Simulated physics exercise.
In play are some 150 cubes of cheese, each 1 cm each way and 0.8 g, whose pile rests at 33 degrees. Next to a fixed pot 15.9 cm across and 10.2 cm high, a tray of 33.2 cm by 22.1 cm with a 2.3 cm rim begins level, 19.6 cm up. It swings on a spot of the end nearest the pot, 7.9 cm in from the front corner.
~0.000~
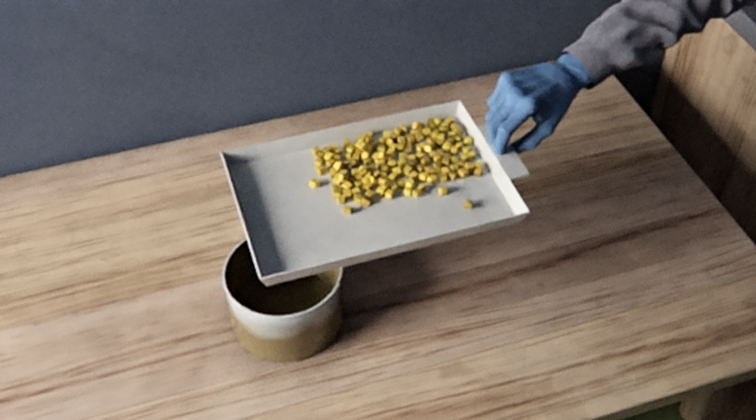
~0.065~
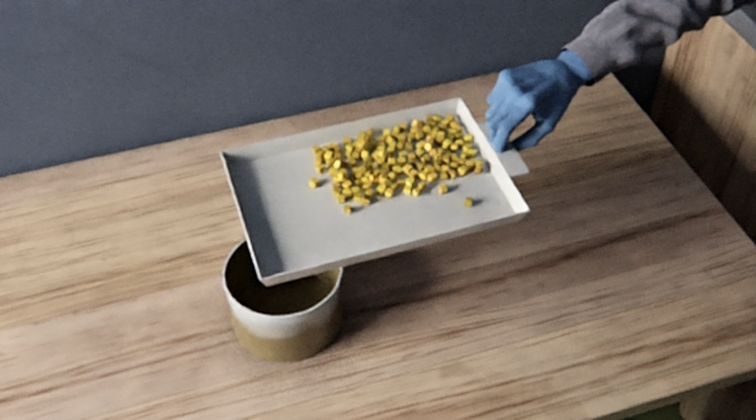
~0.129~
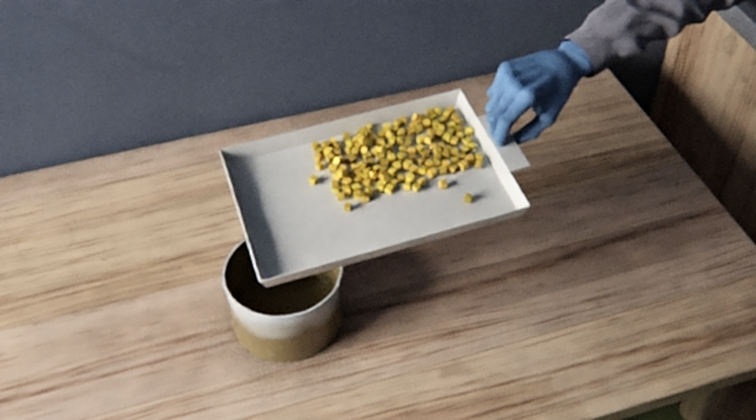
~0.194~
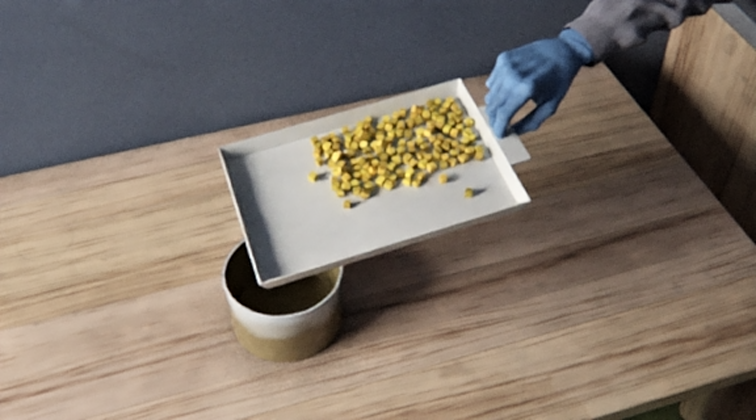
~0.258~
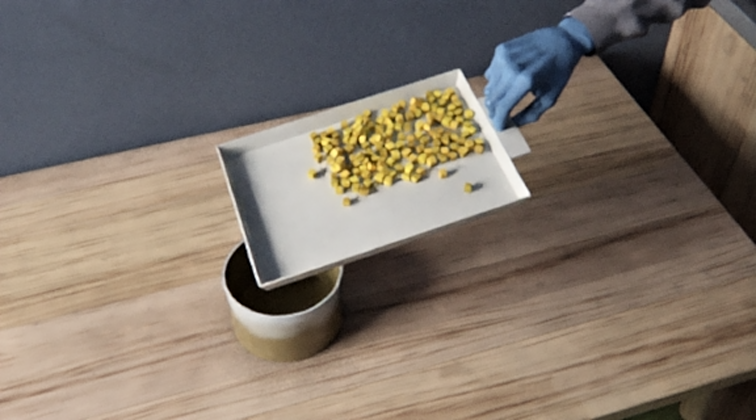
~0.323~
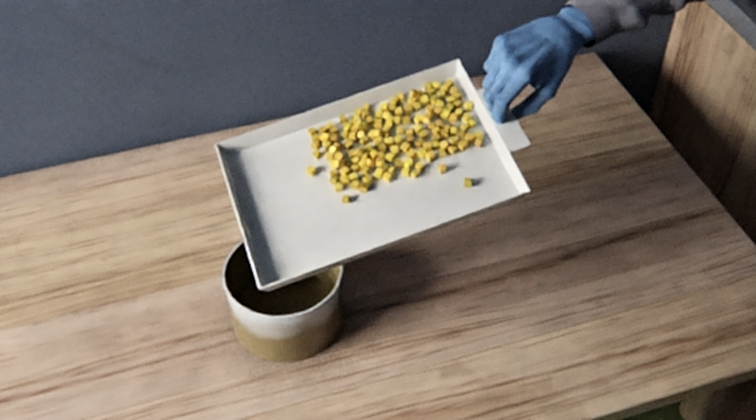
To begin with, a blue-gloved hand holds the right end of a pale rimmed tray of small yellow cubes, its left end above a round pot on a wooden table. Then the hand raises the right end slightly, and the tray slants gently down toward the left while the cubes keep their place on it.
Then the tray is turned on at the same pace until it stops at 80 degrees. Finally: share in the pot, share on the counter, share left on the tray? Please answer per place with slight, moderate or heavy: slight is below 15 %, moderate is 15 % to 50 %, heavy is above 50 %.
Per place: Pot slight, counter heavy, tray moderate.
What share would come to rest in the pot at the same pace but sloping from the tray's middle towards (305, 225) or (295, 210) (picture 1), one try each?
The share comes to about 0 in a hundred, then about 0 in a hundred.
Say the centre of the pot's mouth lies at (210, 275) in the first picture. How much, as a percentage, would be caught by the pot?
About 0 per cent.
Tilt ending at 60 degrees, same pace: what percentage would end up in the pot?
Pot share: About 0 per cent.
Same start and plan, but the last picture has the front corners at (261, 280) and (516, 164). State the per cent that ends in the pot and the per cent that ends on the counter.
Split: Pot = 0, counter = 85.
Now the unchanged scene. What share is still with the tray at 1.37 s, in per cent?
About 40 per cent.
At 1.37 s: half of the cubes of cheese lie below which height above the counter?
Some 6 cm.
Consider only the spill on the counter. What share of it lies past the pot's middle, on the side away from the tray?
I reckon around 90 per cent.
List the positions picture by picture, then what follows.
Tray tilt 0 degrees, front corners at (265, 273) and (522, 209); middle of the pieces at (401, 164); pot at (283, 270), in the first frame.
Tray tilt 1 degrees, front corners at (265, 274) and (522, 208); middle of the pieces at (401, 162), in the second frame.
Tray tilt 3 degrees, front corners at (264, 275) and (523, 203), lowest corner left front; middle of the pieces at (401, 157), in the third frame.
Tray tilt 7 degrees, front corners at (264, 278) and (523, 198), lowest corner left front; middle of the pieces at (400, 151), in the fourth frame.
Tray tilt 10 degrees, front corners at (264, 280) and (523, 193), lowest corner left front; middle of the pieces at (400, 146), in the fifth frame.
Tray tilt 13 degrees, front corners at (264, 282) and (522, 188), lowest corner left front; middle of the pieces at (399, 140); pot at (283, 270). Its pace works out near 50 degrees a second, in the sixth frame.
After 0.95 s, tilt 45 degrees; the tray holds 100 %, the pot 0 %.
Then, at 1.37 s, tilt 66 degrees; the tray holds 40 %, the pot 0 %.
After 1.87 s, tilt 80 degrees; the tray holds 30 %, the pot 0 %.
At rest (2.9 s), pot 0 %, counter 75 %, tray 25 %.
